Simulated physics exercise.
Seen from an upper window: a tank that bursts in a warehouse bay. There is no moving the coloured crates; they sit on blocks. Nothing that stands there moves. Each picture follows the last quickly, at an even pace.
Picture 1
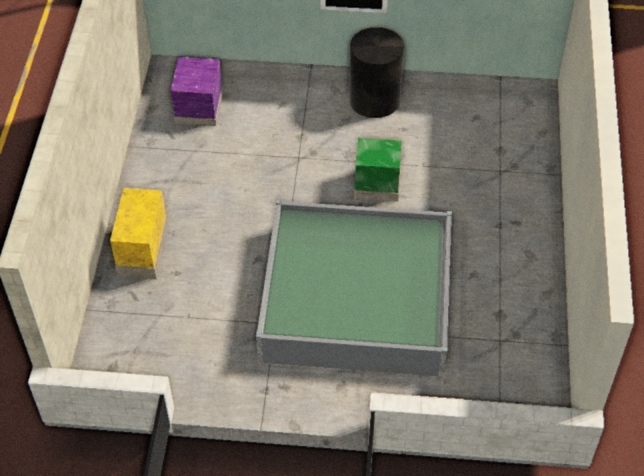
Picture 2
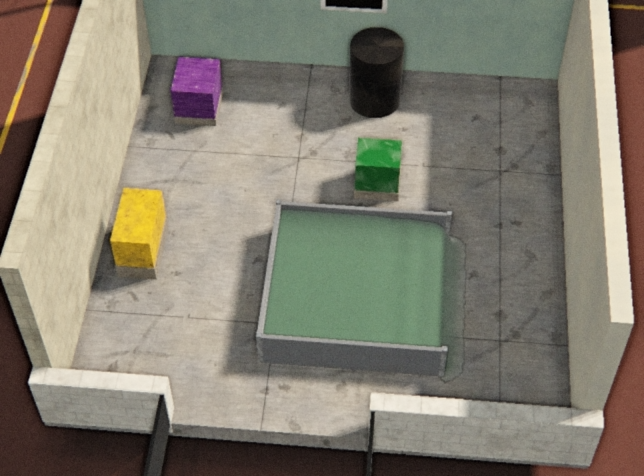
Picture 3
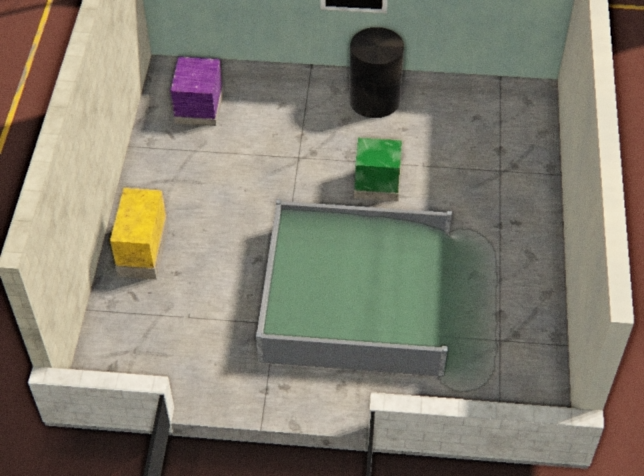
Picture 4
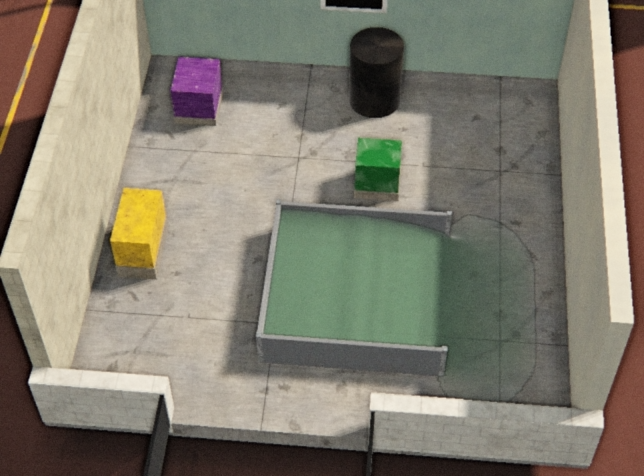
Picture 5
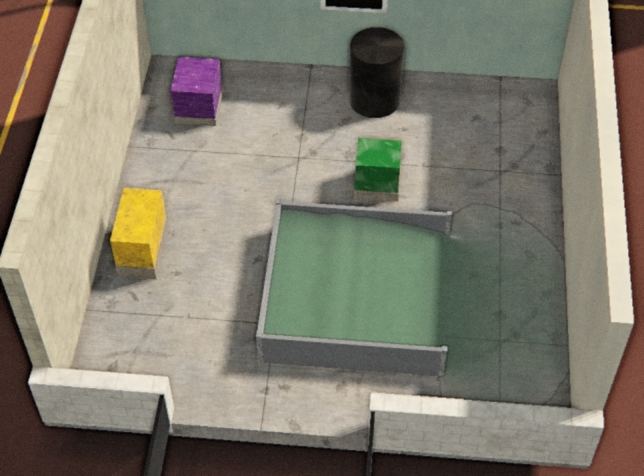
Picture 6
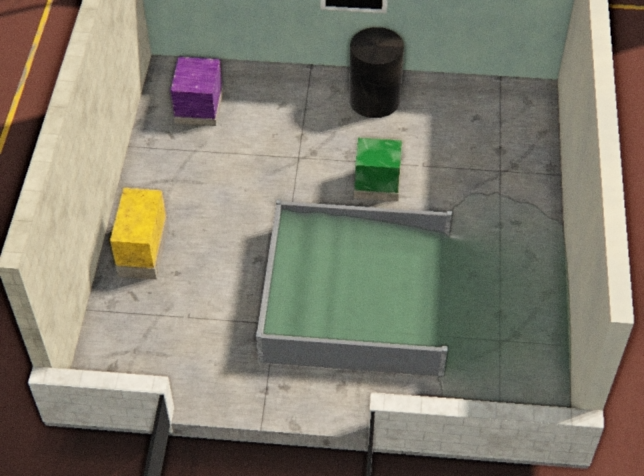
A grey tank of green water opens on its right side and water spreads rightward across the floor.
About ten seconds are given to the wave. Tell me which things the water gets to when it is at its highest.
One by one: Most likely the green crate remains untouched, most likely the purple crate remains untouched, most likely the yellow crate remains untouched.
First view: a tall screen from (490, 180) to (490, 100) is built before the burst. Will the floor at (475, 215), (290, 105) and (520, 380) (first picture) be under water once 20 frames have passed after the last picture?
The first point comes out inundated, the next unwetted, the last inundated.
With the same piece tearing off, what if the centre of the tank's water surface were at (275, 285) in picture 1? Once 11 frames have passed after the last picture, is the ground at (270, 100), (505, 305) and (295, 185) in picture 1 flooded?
Untouched, submerged, untouched.
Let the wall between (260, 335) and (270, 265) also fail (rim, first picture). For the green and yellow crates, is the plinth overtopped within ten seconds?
The green crate is untouched and the yellow crate is flooded.
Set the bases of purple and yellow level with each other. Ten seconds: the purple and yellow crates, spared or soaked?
In that case the purple one is left dry and the yellow one is left dry.
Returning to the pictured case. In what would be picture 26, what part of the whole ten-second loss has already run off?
Near 0 in a hundred, I reckon.
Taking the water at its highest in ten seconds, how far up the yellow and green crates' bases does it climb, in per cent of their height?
Peak levels: Approx. 50 % then 60 %.
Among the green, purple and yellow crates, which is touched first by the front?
It's the green one.
A moment on, water covers 20 % of the floor; the green crate not reached, the purple crate not reached, the yellow crate not reached.
Next, water covers 25 % of the floor; the green crate not reached, the purple crate not reached, the yellow crate not reached.
Then, water covers 45 % of the floor; the green crate water round its plinth, the purple crate not reached, the yellow crate not reached.
Later, water covers 75 % of the floor; the green crate water round its plinth, the purple crate water round its plinth, the yellow crate water round its plinth.
In the end, water covers 100 % of the floor; the green crate stayed above the water, the purple crate stayed above the water, the yellow crate stayed above the water.
